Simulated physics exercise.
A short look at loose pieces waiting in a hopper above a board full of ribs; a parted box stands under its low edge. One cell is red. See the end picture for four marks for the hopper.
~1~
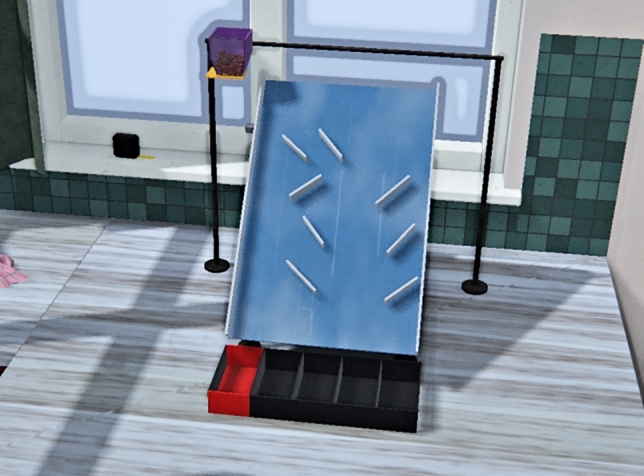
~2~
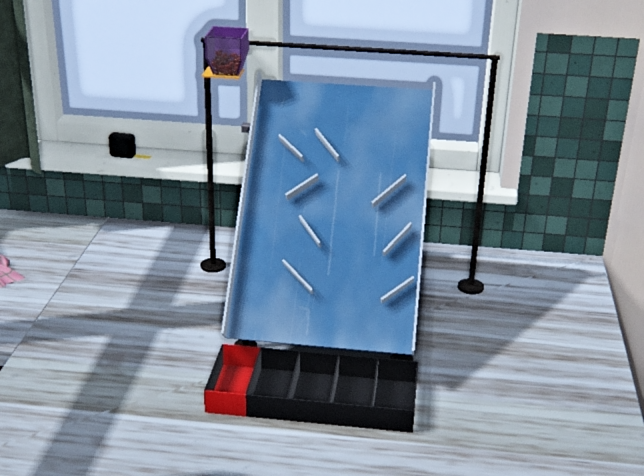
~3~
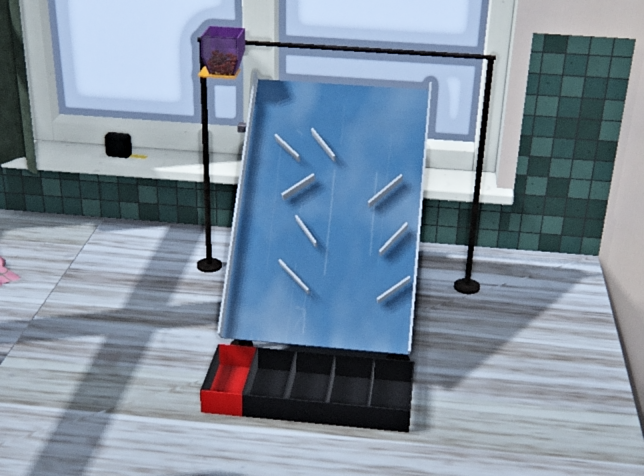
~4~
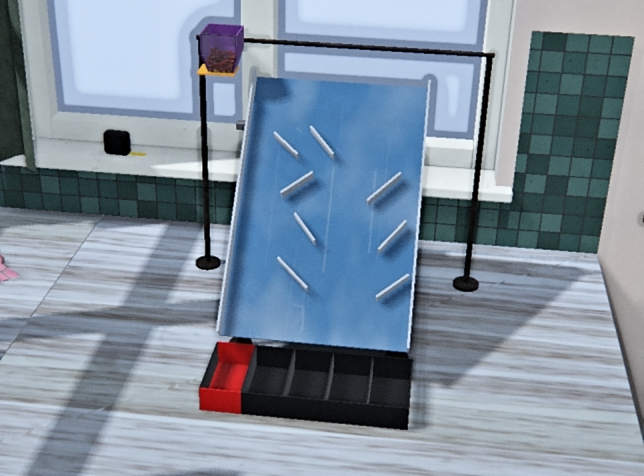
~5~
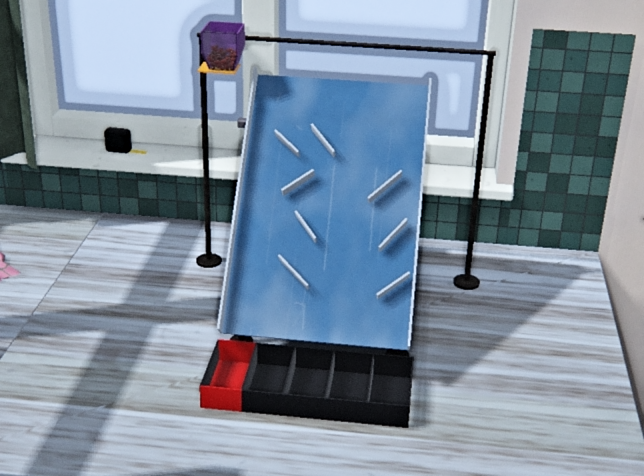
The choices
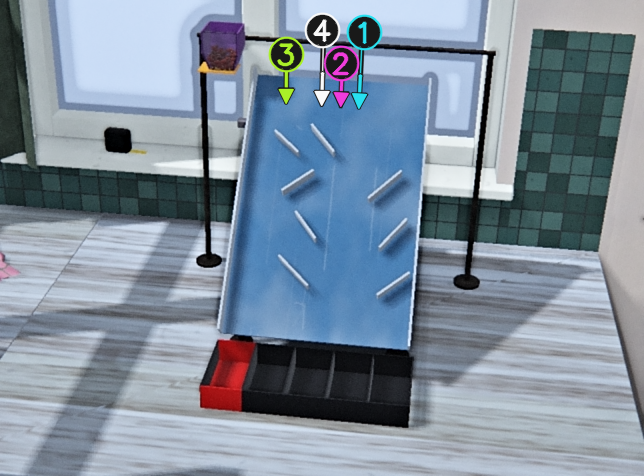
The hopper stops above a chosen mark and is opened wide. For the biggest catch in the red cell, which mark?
Use mark 3.
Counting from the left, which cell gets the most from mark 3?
The first from the left.
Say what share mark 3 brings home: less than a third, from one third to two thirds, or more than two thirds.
From one third to two thirds.
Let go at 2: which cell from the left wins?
The fourth.
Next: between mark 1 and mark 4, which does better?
The answer is 4.
On the marked copy, mark 1 meets the board at (359, 103); mark 2 meets the board at (340, 101); mark 3 meets the board at (286, 98); mark 4 meets the board at (321, 100).
If 1 is chosen, none in the red cell, nearly all in other cells, a stray few outside the box.
If 2 is chosen, a stray few in the red cell, nearly all in other cells.
If 3 is chosen, about half in the red cell, about a third in other cells, a small part held on the board.
If 4 is chosen, a small part in the red cell, most in other cells, a small part held on the board.
